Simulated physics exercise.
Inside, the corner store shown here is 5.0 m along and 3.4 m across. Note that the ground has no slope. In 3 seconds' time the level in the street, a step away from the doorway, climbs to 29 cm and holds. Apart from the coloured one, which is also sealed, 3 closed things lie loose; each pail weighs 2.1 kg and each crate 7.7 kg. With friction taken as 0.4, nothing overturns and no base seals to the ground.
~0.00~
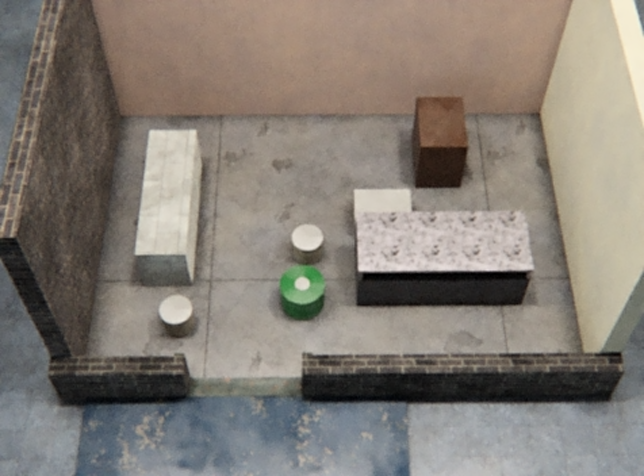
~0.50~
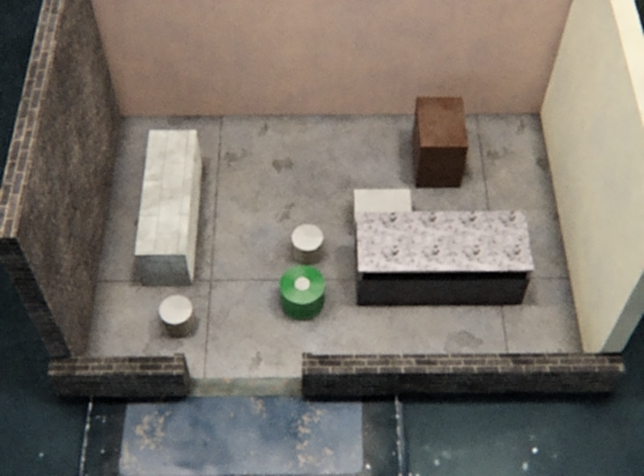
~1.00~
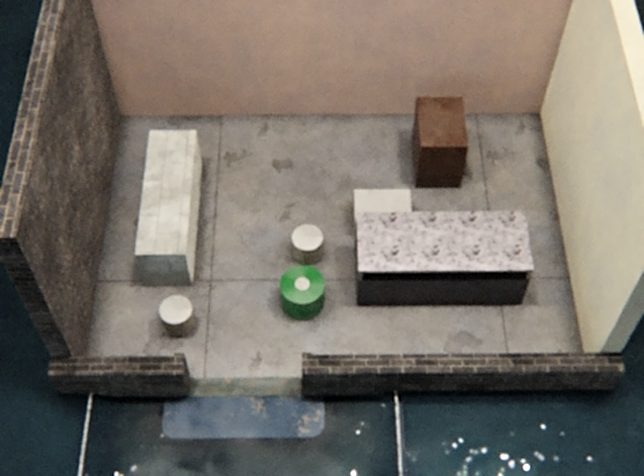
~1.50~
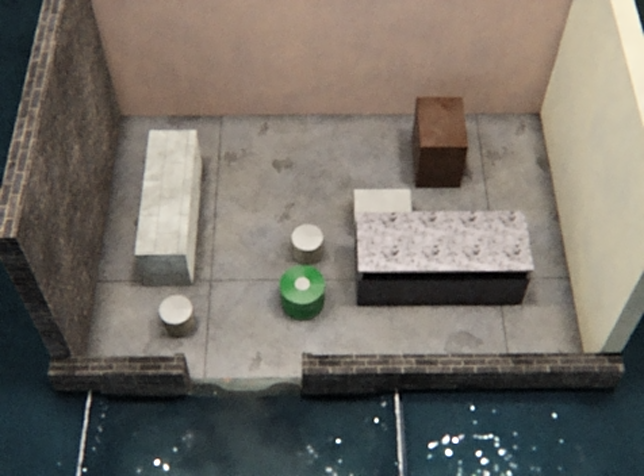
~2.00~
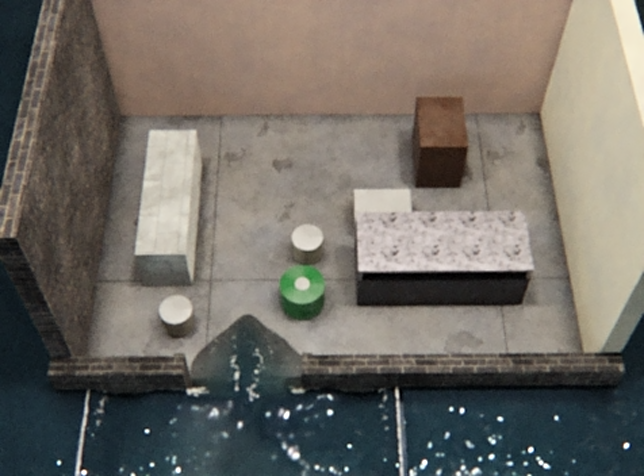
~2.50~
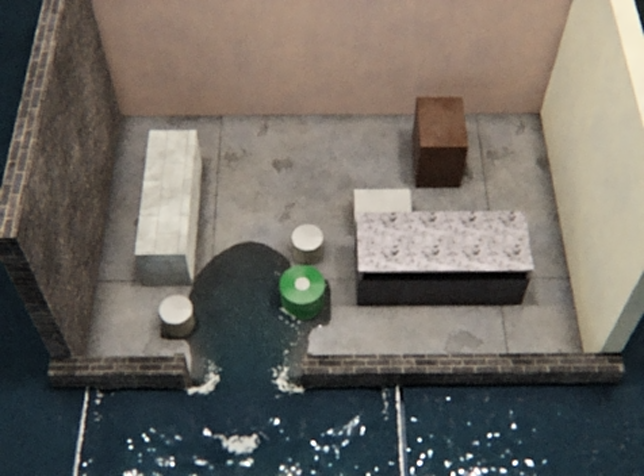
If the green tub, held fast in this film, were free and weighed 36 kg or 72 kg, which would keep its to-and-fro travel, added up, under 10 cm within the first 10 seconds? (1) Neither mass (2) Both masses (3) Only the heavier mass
The answer is 3.
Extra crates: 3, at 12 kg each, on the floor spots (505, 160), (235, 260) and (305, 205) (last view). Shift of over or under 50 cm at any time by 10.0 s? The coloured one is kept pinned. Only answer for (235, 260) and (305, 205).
In the order given, beyond the mark and then beyond the mark.
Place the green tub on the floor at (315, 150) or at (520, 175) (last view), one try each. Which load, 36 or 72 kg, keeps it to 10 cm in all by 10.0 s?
Taking the two spots in turn, both keep it, then both keep it.
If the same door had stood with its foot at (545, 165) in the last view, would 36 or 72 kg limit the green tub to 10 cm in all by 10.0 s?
Under that setup, the light option succeeds.
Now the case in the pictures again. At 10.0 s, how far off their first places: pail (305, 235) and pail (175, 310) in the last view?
The first is 80 cm from its start, the second 20 cm.
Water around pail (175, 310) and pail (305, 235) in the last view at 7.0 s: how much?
I'd estimate 7 cm for the first and 5 cm for the second.
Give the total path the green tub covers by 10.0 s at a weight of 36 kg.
Roughly 30 cm.
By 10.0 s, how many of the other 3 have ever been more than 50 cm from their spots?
Total: 3.
After 3.5 s the green tub would be 1 cm from its start with 36 kg and 0 cm from its start with 72 kg; 8 cm of water round it then.
After 4.5 s the green tub would be 17 cm from its start with 36 kg and 0 cm from its start with 72 kg; 8 cm of water round it then.
After 7.0 s the green tub would be 18 cm from its start with 36 kg and 0 cm from its start with 72 kg; 8 cm of water round it then.
After 10.0 s the green tub would be 32 cm from its start with 36 kg and 0 cm from its start with 72 kg; 13 cm of water round it then.
